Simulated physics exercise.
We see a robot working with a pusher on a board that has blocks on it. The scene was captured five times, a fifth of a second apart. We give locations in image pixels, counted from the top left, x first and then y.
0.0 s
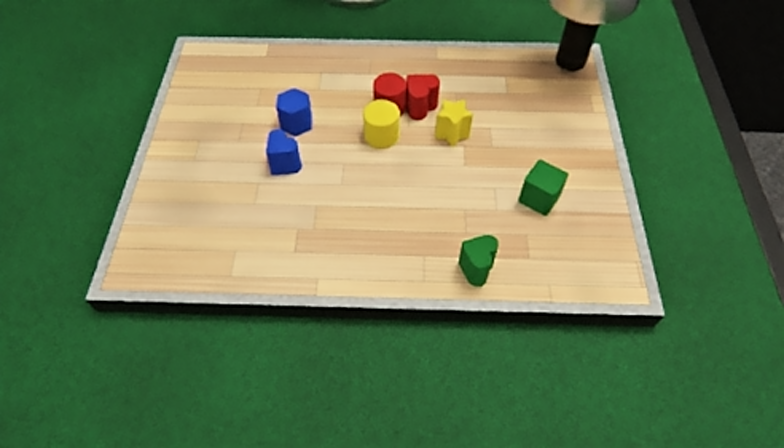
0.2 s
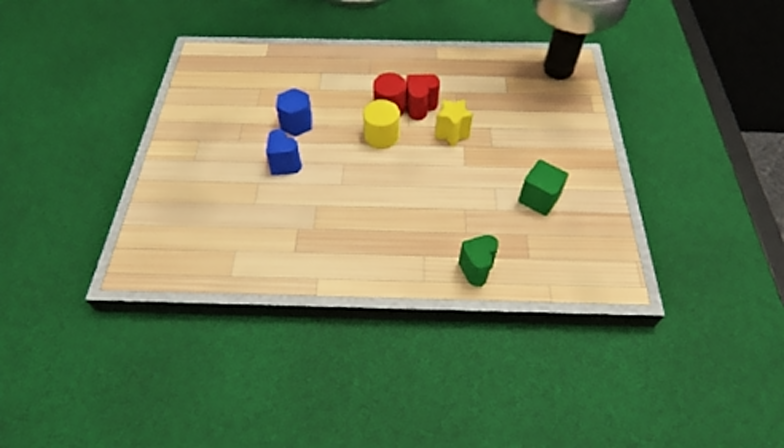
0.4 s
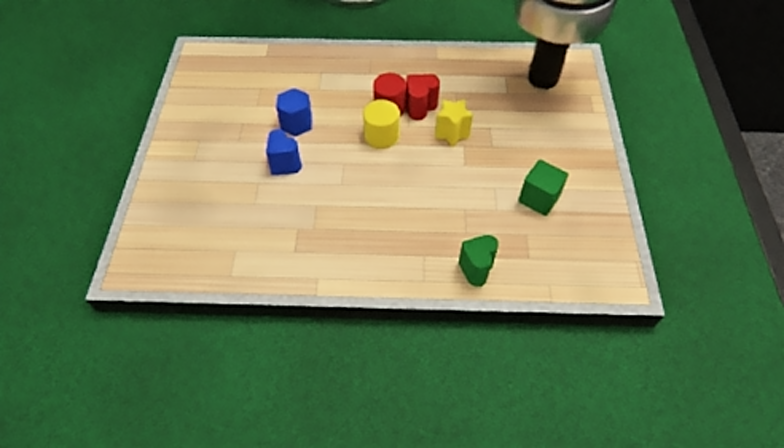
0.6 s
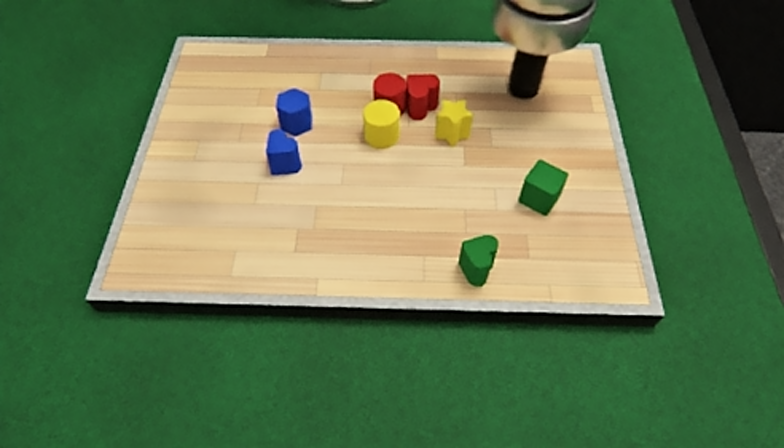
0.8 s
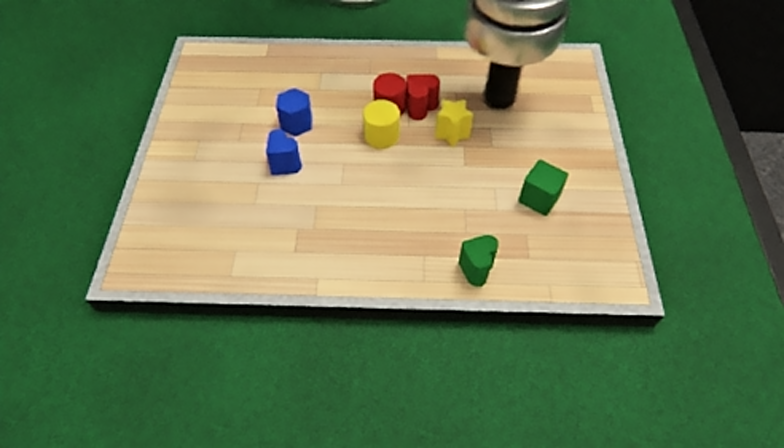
Robot pusher gliding left and slightly toward the viewer over a wooden board, nearing a yellow star-shaped block among motionless coloured blocks.
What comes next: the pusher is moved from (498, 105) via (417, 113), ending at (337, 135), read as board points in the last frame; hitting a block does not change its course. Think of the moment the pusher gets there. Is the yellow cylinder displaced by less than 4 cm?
No, that is not how it ends up.
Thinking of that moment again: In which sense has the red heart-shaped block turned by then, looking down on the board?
Watching from overhead, you'd notice the red heart-shaped block rotating clockwise.
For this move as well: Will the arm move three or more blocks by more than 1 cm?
Yes
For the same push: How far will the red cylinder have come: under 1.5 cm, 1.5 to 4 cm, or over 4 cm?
The answer here is over 4 cm.
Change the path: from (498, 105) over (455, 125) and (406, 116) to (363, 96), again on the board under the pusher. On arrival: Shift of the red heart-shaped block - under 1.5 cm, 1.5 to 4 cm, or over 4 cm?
It ends 1.5 to 4 cm from its spot.
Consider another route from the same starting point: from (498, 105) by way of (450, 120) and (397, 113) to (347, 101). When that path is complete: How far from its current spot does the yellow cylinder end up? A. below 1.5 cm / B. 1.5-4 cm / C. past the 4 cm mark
Letter A.
What follows on the original path. One third of the way, pusher (445, 104); red cylinder (382, 84); red heart-shaped block (412, 83).
Two thirds of the way, pusher (390, 113); yellow cylinder (373, 118); red cylinder (345, 82); red heart-shaped block (378, 77), turned 25° clockwise.
At the end, pusher (337, 128); yellow cylinder (354, 134); red cylinder (343, 81); red heart-shaped block (377, 77), turned 30° clockwise; yellow star-shaped block in place.
